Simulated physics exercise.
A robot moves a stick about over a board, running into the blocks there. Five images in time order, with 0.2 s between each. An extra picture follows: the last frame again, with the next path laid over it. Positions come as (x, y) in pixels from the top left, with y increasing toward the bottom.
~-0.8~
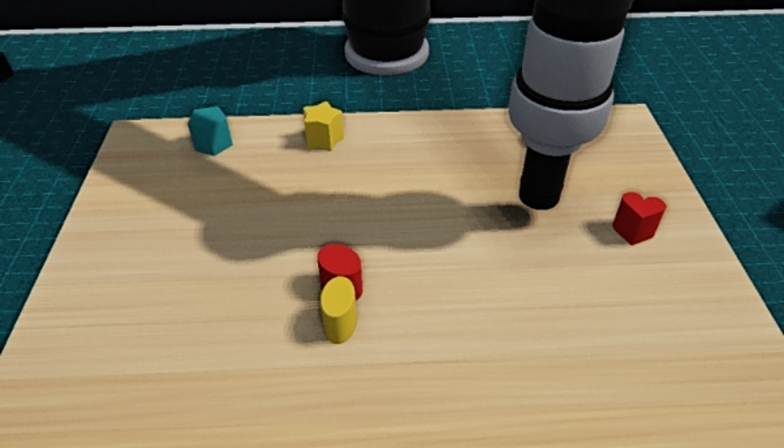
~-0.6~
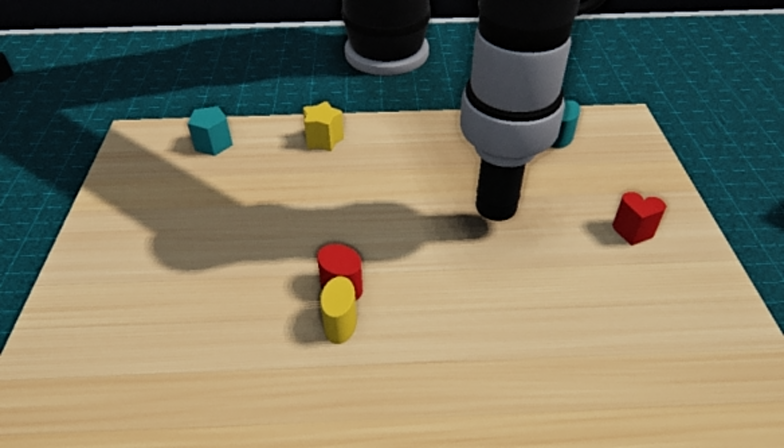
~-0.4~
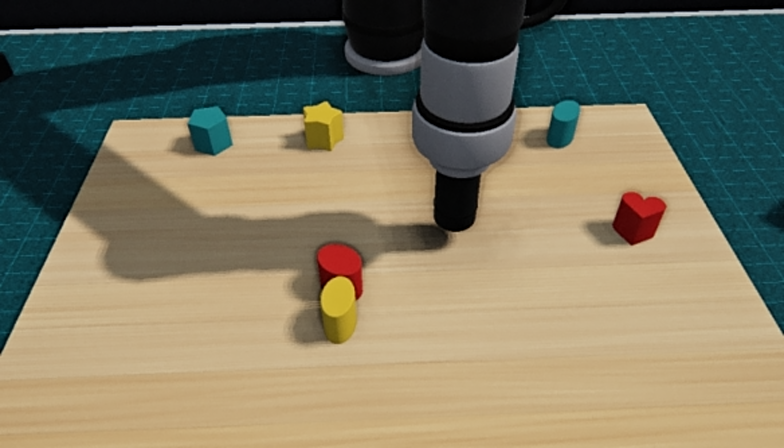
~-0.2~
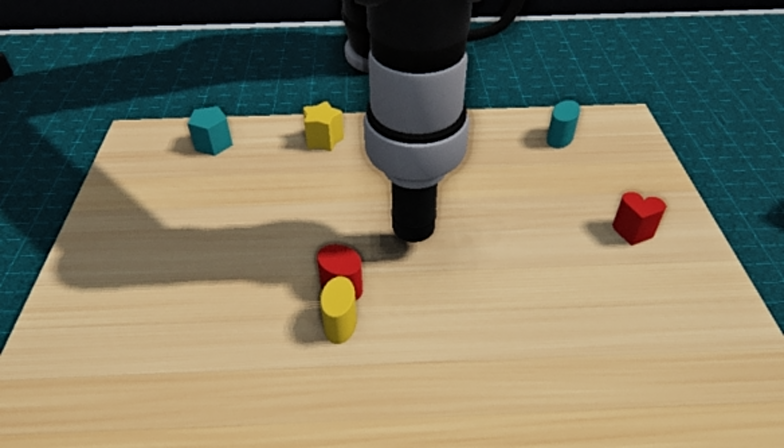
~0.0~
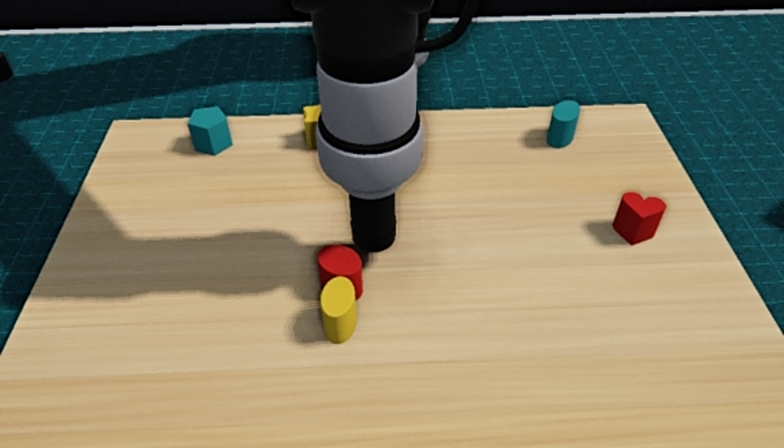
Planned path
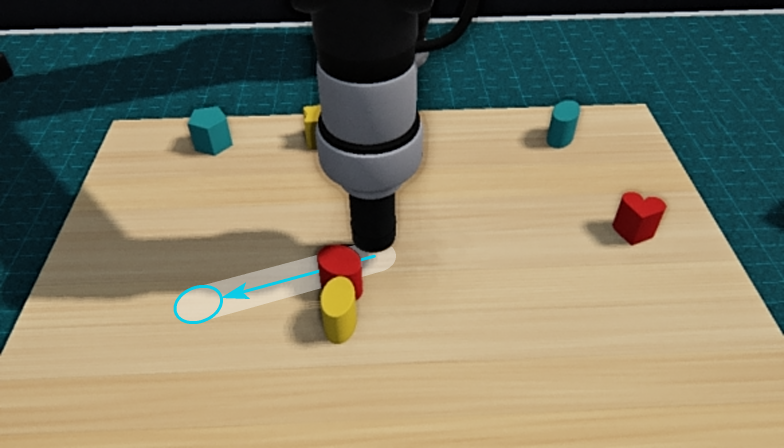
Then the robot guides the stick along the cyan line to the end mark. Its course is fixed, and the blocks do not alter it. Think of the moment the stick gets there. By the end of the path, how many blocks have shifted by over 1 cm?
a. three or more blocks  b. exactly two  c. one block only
The one that fits is c, one block only.
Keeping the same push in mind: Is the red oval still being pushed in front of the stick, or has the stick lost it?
Slid off.
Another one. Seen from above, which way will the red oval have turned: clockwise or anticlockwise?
Anticlockwise.
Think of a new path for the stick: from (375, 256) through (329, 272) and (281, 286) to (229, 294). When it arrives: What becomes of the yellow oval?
Shifted.
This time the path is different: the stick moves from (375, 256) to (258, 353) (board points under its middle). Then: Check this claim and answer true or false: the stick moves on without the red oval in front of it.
False - the claim does not hold.
The drawn path runs from (375, 256) to (198, 304).
On the path given first. One third of the way, stick at (316, 254); yellow oval at (338, 301); red oval at (316, 275), turned 70° anticlockwise.
Two thirds of the way, stick at (254, 270); yellow oval at (338, 301); red oval at (315, 276), turned 75° anticlockwise.
At the end, stick at (192, 286); yellow oval at (338, 301); red oval at (315, 276), turned 75° anticlockwise.
